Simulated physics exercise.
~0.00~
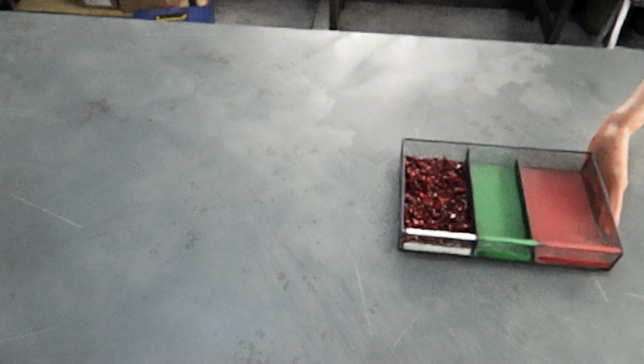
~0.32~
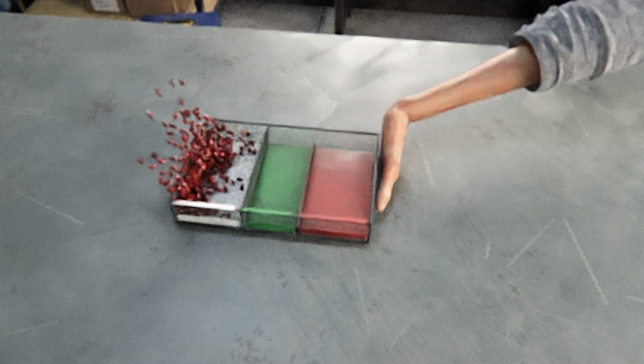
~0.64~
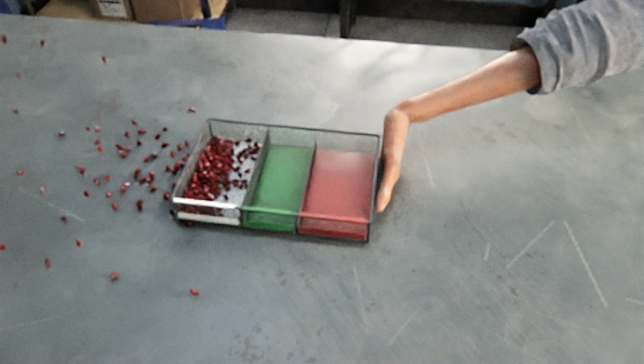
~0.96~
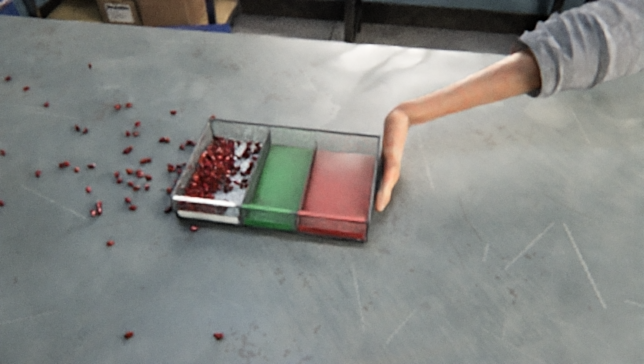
A hand at the right edge holds a clear drawer tray on a scratched grey tabletop, seen from above at an angle. The tray has three compartments, with dark red kidney beans in the left one over a white base, a green one in the middle and a red one on the right. The tray moves left across the table, and the beans surge up and over its left side. The tray stays still while stray beans scatter leftward over the surface. Finally, most beans remain in the white compartment, with the rest strewn across the table.
